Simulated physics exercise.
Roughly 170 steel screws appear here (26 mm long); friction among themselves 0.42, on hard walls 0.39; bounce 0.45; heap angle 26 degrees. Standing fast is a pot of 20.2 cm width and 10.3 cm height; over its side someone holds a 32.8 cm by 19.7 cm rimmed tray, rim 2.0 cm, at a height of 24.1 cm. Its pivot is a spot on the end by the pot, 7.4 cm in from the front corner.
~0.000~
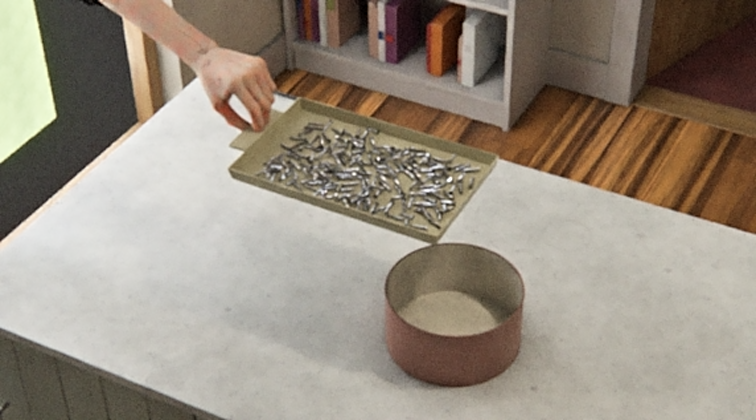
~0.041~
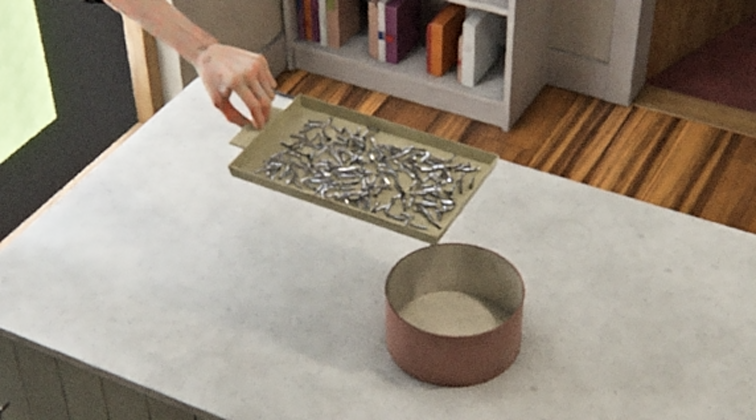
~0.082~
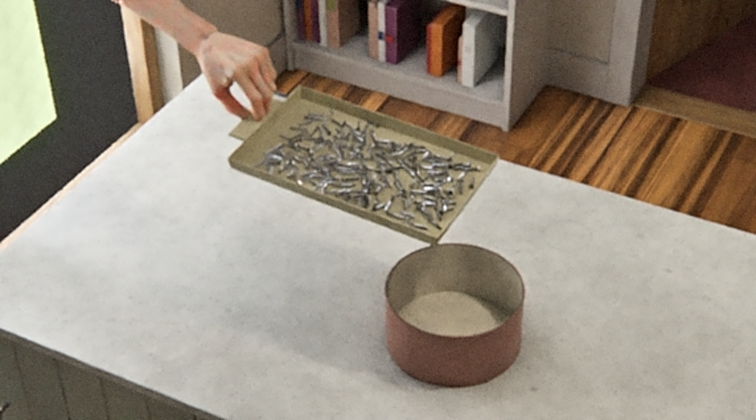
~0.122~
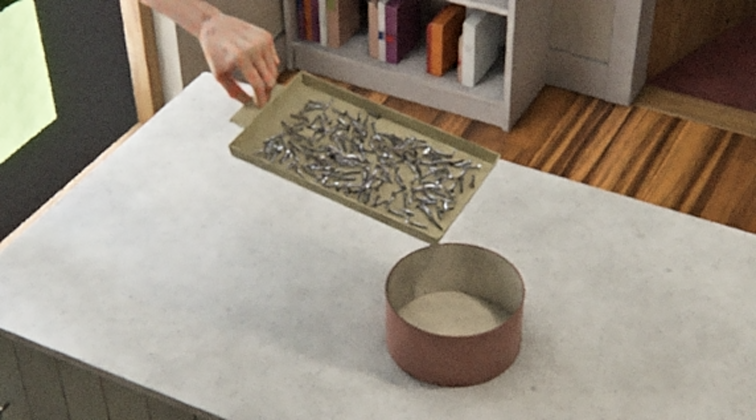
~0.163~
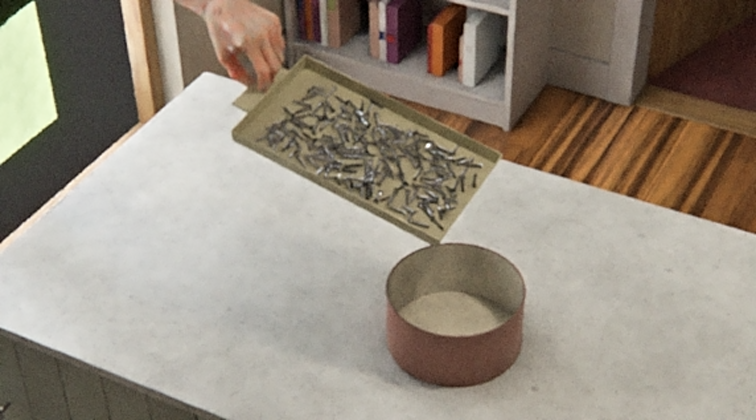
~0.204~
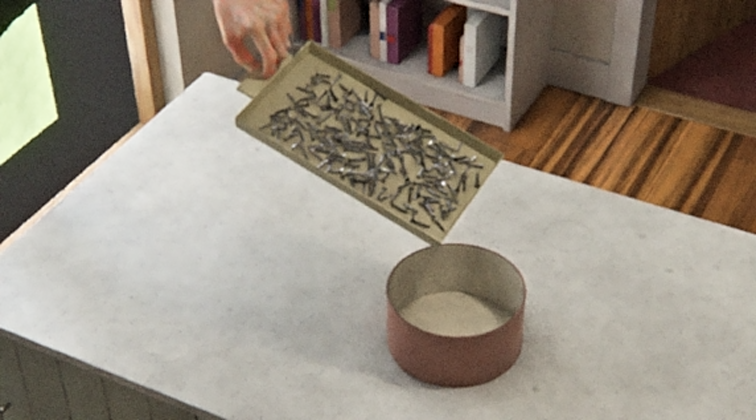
A hand held a shallow tray scattered with small metal pieces above a reddish pot on a pale countertop, then raised the left end steadily, slanting the tray down toward the pot.
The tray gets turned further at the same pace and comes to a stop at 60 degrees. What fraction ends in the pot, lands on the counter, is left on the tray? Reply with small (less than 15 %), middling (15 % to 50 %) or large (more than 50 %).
Pot - middling, counter - middling, tray - middling.
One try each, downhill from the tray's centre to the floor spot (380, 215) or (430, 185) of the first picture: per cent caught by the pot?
The share comes to about 20 in a hundred, then about 25 in a hundred.
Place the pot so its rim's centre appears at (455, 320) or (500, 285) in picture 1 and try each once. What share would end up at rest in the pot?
Estimates: 55 in a hundred and 45 in a hundred.
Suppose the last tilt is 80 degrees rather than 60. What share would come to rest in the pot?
In that case it comes to about 40 in a hundred.
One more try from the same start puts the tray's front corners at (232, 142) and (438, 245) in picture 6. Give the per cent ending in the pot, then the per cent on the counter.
Pot 35 % / counter 30 %.
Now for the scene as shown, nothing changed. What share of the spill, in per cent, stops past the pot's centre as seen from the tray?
Share: Around 100 %.
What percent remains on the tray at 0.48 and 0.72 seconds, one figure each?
Roughly 100 then 55.
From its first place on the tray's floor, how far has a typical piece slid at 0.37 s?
Displacement on the tray: About 2 cm.
Then, at 0.37 s, tilt 41 degrees; the tray holds 100 %, the pot 0 %.
After 0.48 s, tilt 55 degrees; the tray holds 100 %, the pot 0 %.
After 0.72 s, tilt 60 degrees; the tray holds 55 %, the pot 0 %.
At rest (2.3 s), pot 35 %, counter 30 %, tray 35 %.
